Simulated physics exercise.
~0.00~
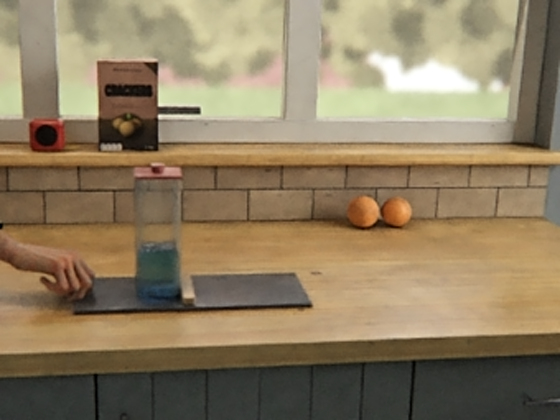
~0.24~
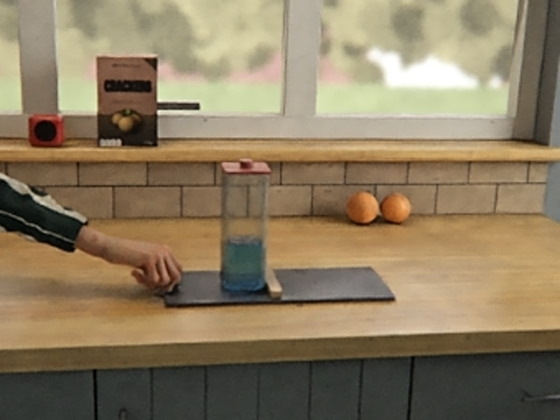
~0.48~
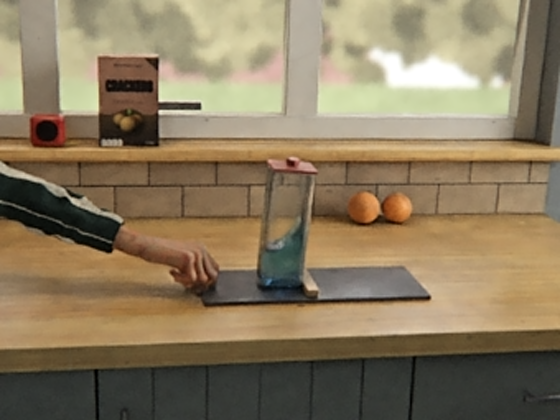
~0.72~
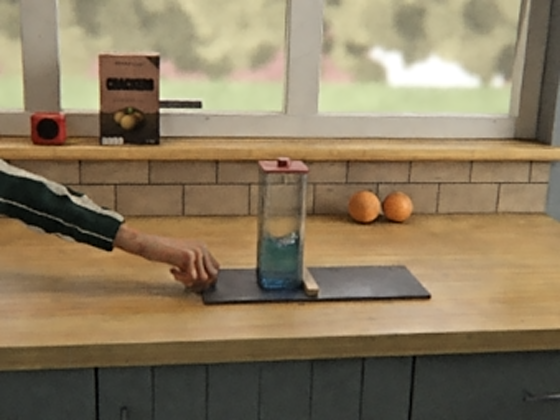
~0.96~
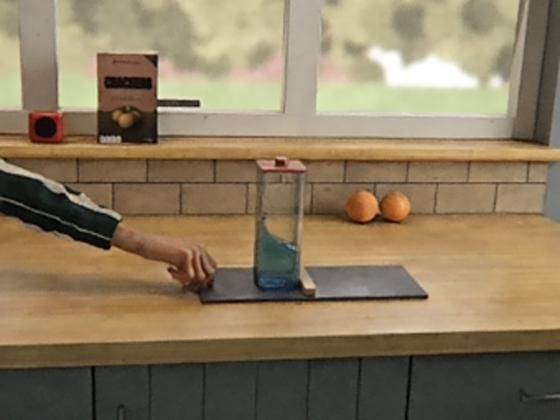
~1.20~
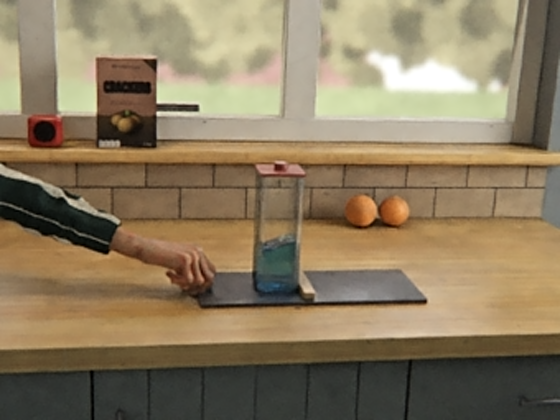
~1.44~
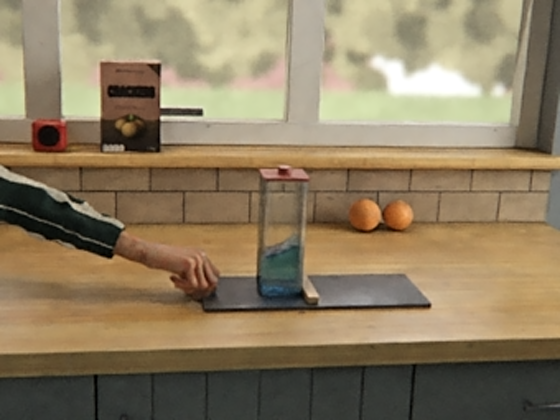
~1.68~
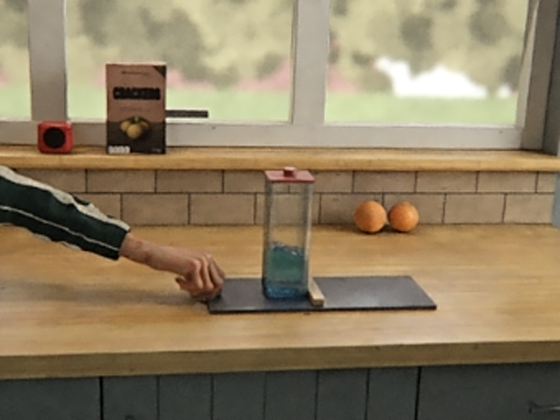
On a wooden kitchen counter, a hand slides a dark board rightward and stops, its water bottle tilting, sloshing and staying upright.
